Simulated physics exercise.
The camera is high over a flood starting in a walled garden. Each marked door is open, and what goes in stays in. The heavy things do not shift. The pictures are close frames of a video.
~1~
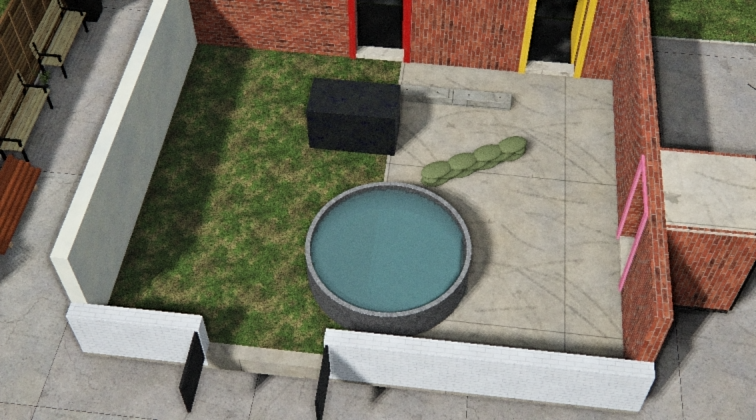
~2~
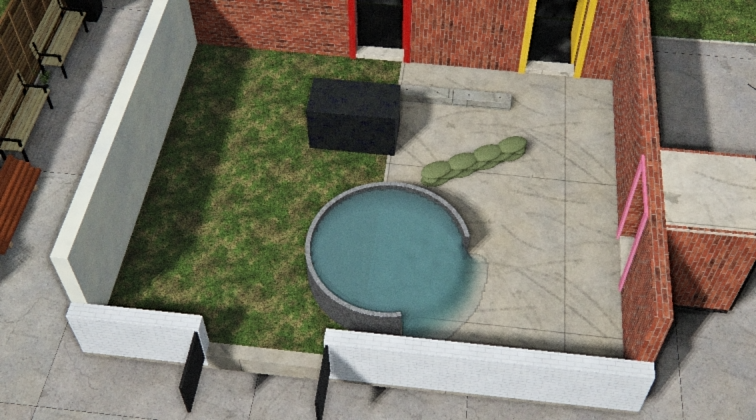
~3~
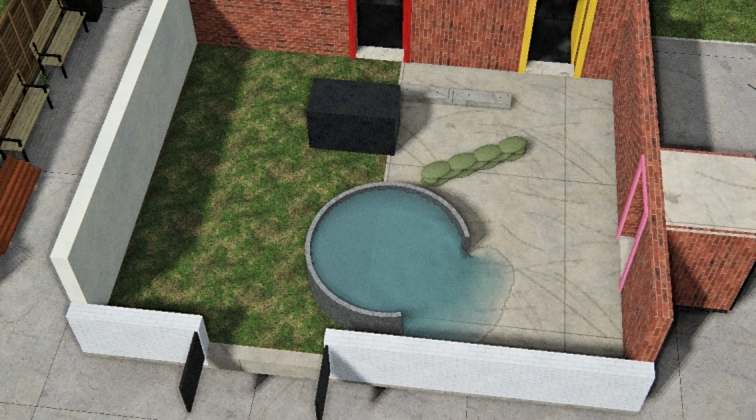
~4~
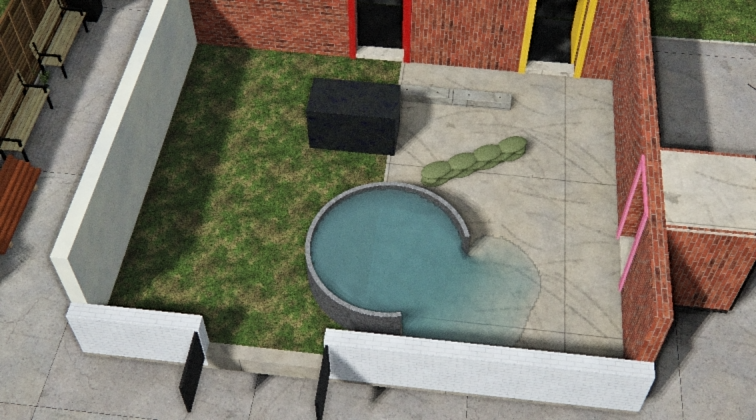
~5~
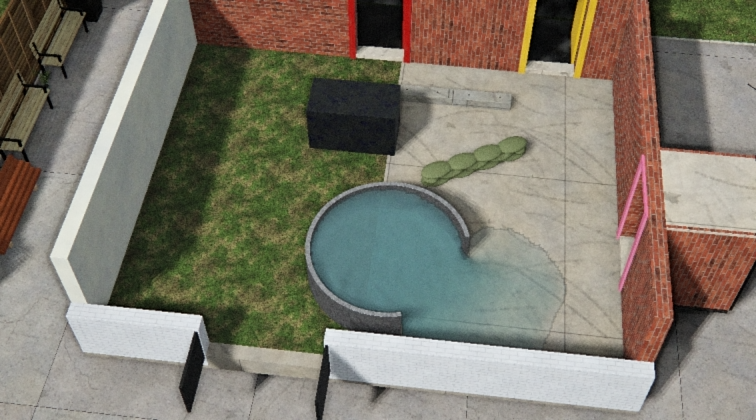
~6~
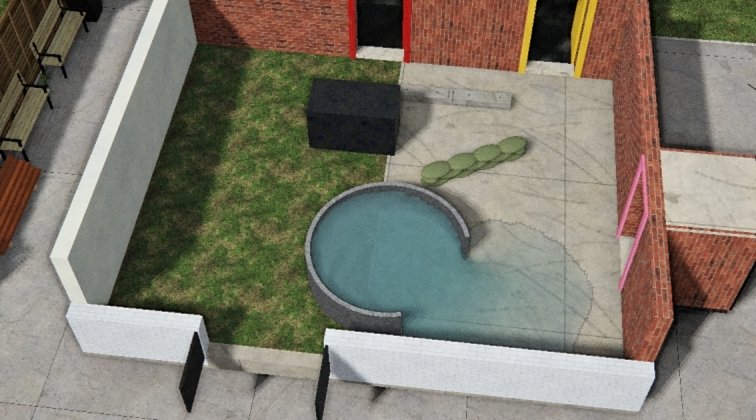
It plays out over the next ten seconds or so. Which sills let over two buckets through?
The red door admits no more than that; the pink door lets in a lot; the yellow door lets in a lot.
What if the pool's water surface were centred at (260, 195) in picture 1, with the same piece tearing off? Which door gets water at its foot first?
It is the pink door.
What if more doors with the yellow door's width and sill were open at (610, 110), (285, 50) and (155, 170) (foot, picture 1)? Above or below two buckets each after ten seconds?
One after the other: Floods, stays under, stays under.
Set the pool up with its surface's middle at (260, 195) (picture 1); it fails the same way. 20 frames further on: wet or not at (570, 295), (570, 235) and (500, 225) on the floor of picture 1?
One after the other: Awash, under water, awash.
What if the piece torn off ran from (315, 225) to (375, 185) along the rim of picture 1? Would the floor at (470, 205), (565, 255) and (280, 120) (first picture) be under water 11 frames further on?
One after the other: Dry, not flooded, wet.
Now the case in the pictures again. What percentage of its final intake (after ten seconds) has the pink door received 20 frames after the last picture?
Some 60 per cent.
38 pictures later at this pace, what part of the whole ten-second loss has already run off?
Close to 70 %.
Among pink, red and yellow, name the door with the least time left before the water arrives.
That is the door marked pink.
A moment on, water covers 15 % of the floor; the red door not reached, the pink door wet at the sill, nothing in, the yellow door not reached.
Next, water covers 20 % of the floor; the red door not reached, the pink door under two buckets in, the yellow door not reached.
Then, water covers 35 % of the floor; the red door not reached, the pink door over two buckets in, the yellow door not reached.
Later, water covers 50 % of the floor; the red door wet at the sill, nothing in, the pink door over two buckets in, the yellow door far over two buckets in.
In the end, water covers 75 % of the floor; the red door wet at the sill, nothing in, the pink door far over two buckets in, the yellow door far over two buckets in.
